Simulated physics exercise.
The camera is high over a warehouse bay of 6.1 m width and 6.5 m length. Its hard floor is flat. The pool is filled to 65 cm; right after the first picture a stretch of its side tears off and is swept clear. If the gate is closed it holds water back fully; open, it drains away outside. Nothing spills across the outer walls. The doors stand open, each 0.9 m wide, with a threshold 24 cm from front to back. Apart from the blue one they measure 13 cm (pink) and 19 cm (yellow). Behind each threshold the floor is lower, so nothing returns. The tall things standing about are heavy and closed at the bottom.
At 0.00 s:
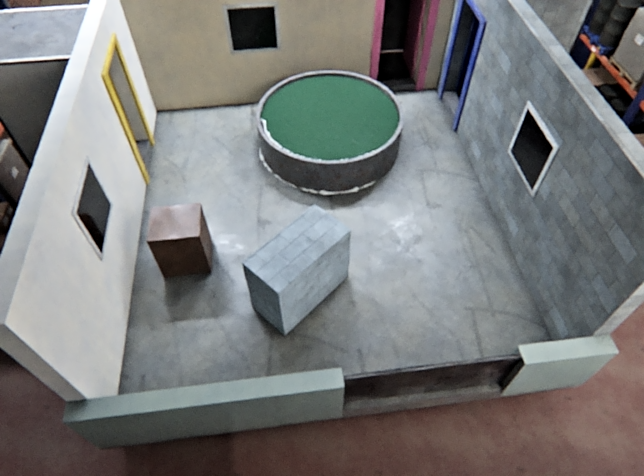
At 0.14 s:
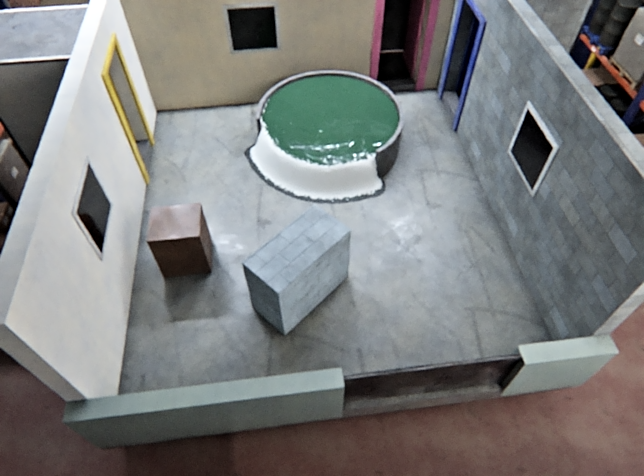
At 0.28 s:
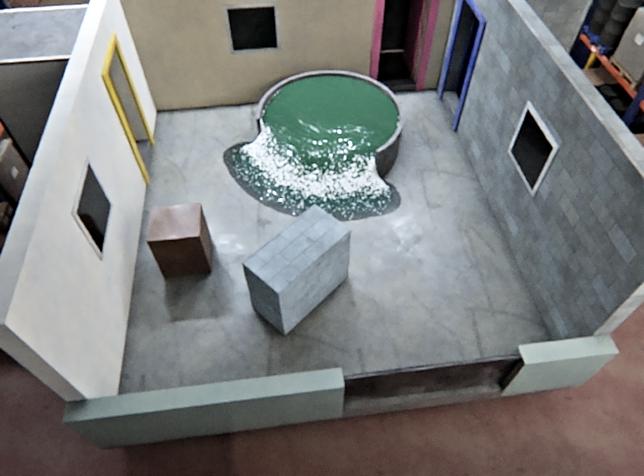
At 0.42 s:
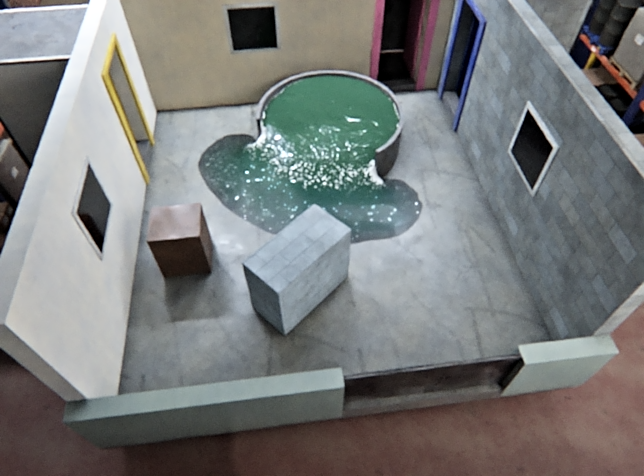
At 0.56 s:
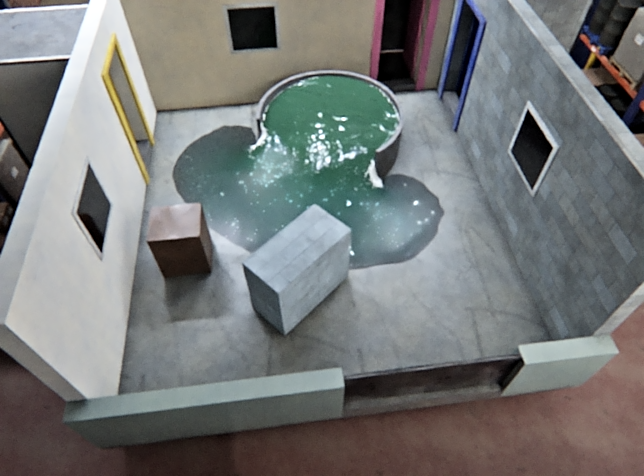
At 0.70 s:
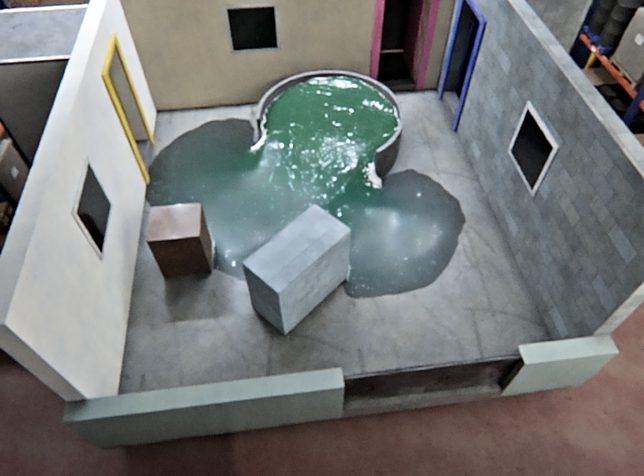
Green water bursts from the front of a round, grey-rimmed pool at the back of a walled warehouse bay, seen from high above by a still camera. A brown box and a larger grey block stand on the grey floor, between a yellow-framed opening left and pink and blue doorways behind. The water foams white, then spreads forward and sideways in widening lobes, reaching both boxes.
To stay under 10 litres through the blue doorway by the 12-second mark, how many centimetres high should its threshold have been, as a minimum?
About 16 cm.
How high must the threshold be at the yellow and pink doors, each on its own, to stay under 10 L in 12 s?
About 13.5 cm at yellow and 19 cm at pink.
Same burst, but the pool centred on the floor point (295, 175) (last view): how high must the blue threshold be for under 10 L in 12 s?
Then roughly 14.5 cm.
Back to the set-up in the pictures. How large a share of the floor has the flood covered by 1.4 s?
Near 55 per cent is wet.
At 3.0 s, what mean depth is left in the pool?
Some 15 cm.
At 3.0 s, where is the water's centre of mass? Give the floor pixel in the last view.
At about (282, 240).
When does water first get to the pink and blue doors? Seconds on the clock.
Pink 5.5 s, blue 5.0 s.
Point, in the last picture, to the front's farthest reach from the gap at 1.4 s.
Around (504, 371).
After 1.4 s water covers 55 % of the floor, deepest (36 cm) near (151, 235); it has not reached the blue door.
After 3.0 s water covers 70 % of the floor, deepest (40 cm) near (119, 393); it has not reached the blue door.
After 12.0 s water covers 100 % of the floor, deepest (16 cm) near (382, 92); 14 cm at the blue door, 0 litres in over its 21 cm threshold.
At the blue door as built, the water arrived by 5.3 s and peaked near 20 cm at 9.6 s.
Run again over the same 12 s with other heights there, 25 litres in over 13.5 cm, 3 litres over 18.5 cm. The limit of 10 litres is kept from about 16 cm up.
